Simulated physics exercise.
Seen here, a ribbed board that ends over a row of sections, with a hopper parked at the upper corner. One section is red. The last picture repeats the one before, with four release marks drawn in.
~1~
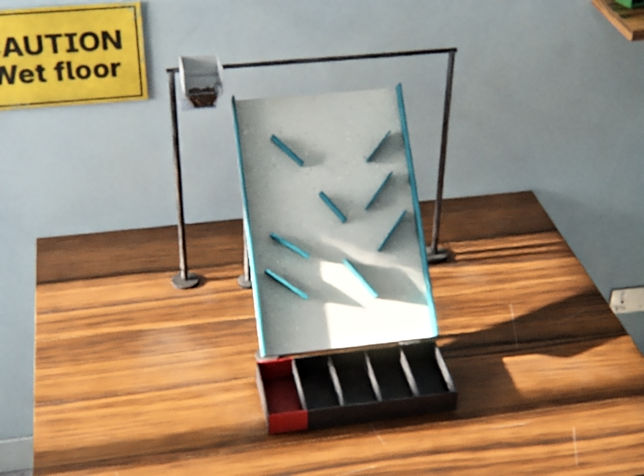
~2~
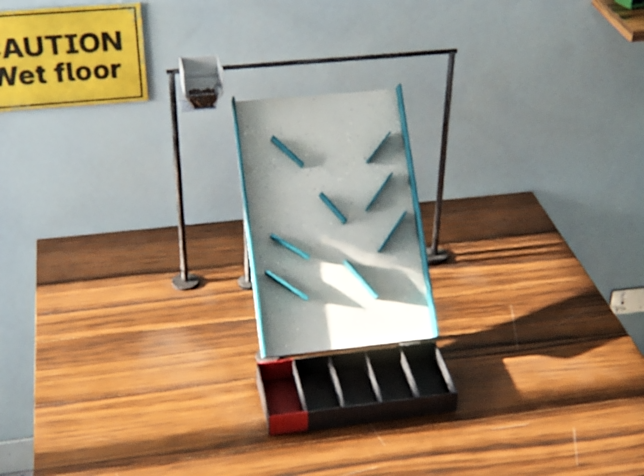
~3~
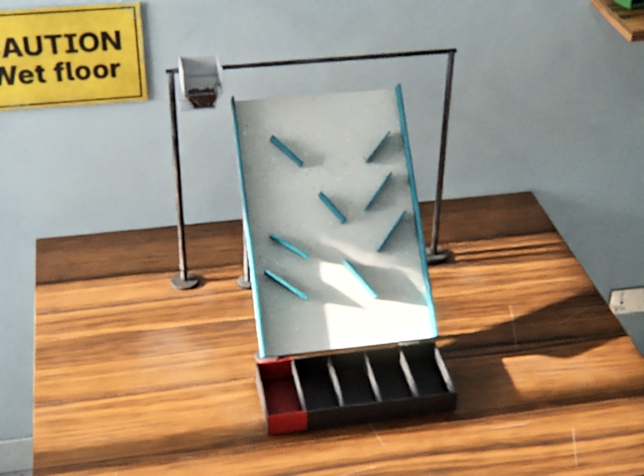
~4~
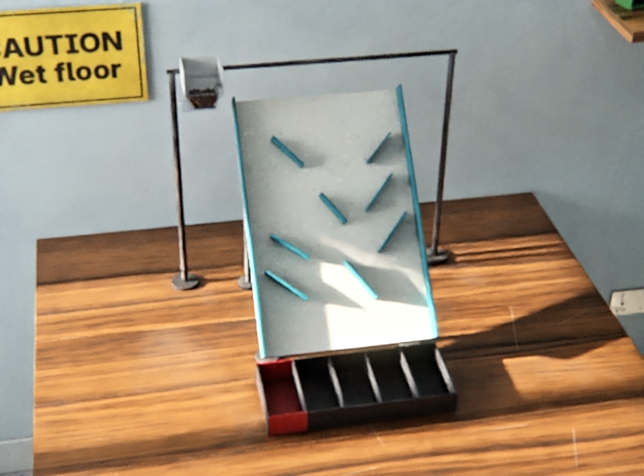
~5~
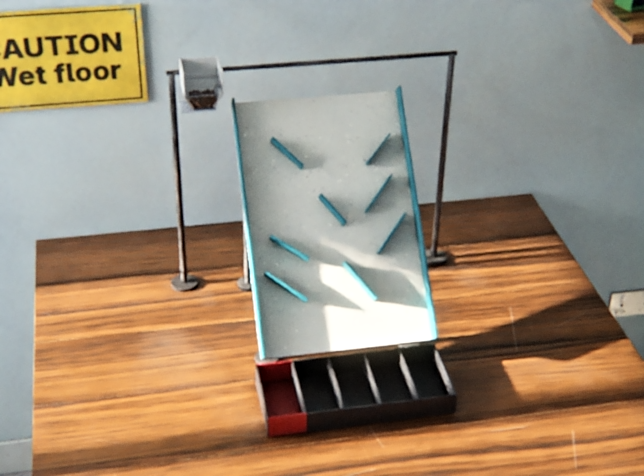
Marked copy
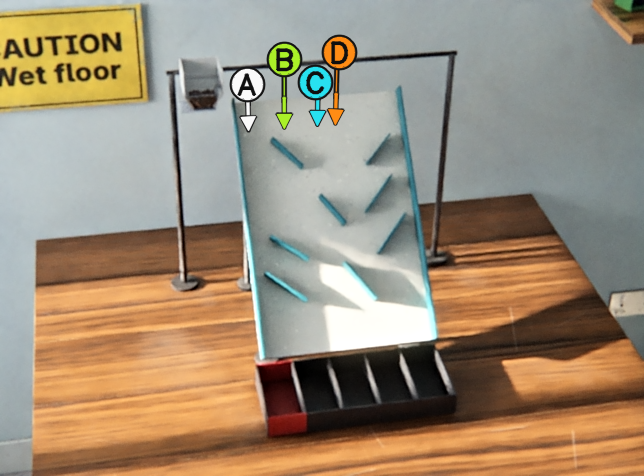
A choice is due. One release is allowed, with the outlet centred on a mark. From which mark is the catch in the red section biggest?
The answer is mark A.
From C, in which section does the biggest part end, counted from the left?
The fifth from the left.
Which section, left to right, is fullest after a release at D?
The fifth from the left.
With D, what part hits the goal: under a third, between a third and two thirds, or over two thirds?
Mark D gives under a third.
On the marked copy, mark A meets the board at (248, 125); mark B meets the board at (284, 123); mark C meets the board at (317, 120); mark D meets the board at (335, 119).
For mark A, about a third in the red section, about half in other sections, a small part outside the box.
For mark B, a small part in the red section, most in other sections, a small part outside the box.
For mark C, a stray few in the red section, nearly all in other sections, a stray few outside the box.
For mark D, none in the red section, nearly all in other sections, a stray few outside the box.
